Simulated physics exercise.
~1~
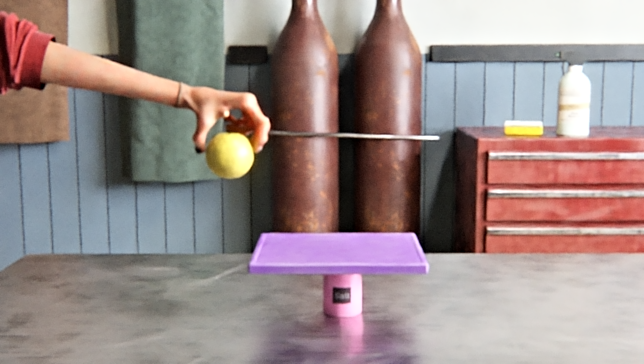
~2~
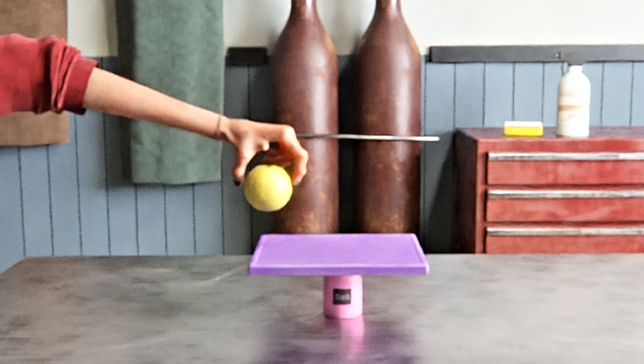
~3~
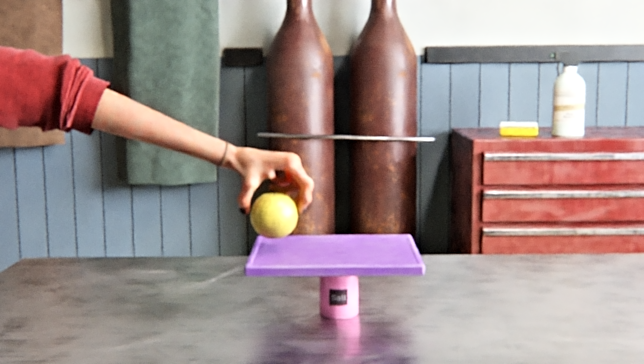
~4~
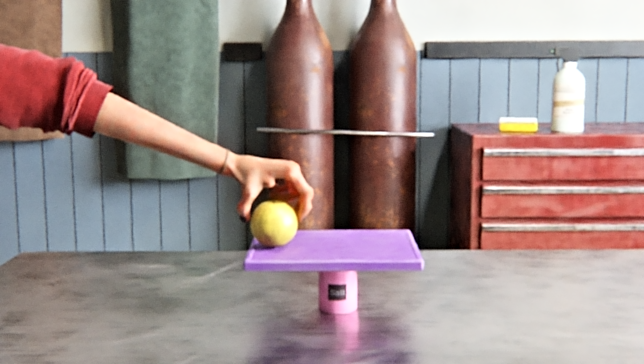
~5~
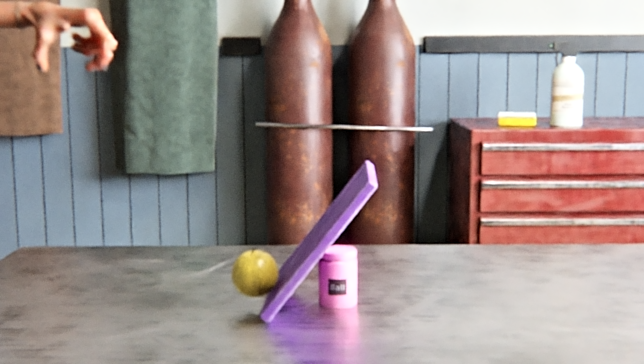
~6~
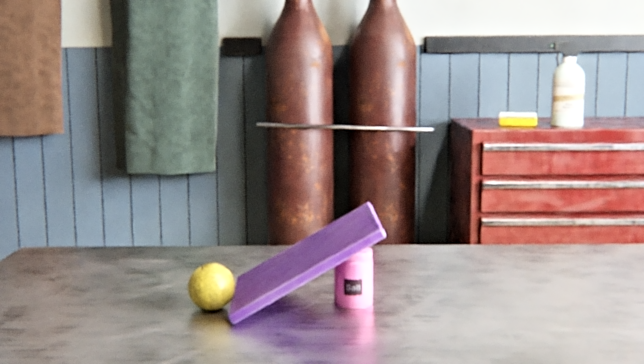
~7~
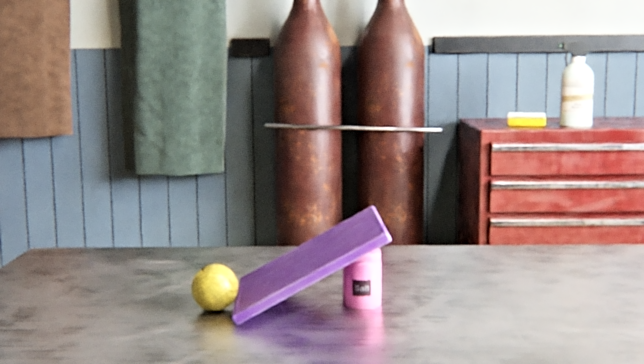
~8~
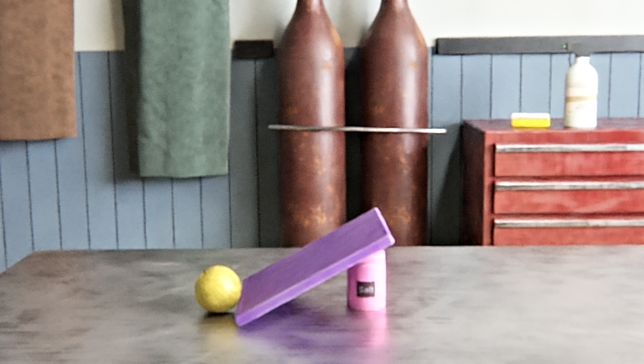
On a gray table in a workshop, a hand set a yellow apple on the left edge of a purple lid balanced on a pink jar, then let go; the lid tipped, the apple dropped, and both ended on the table, the lid leaning against the upright jar.
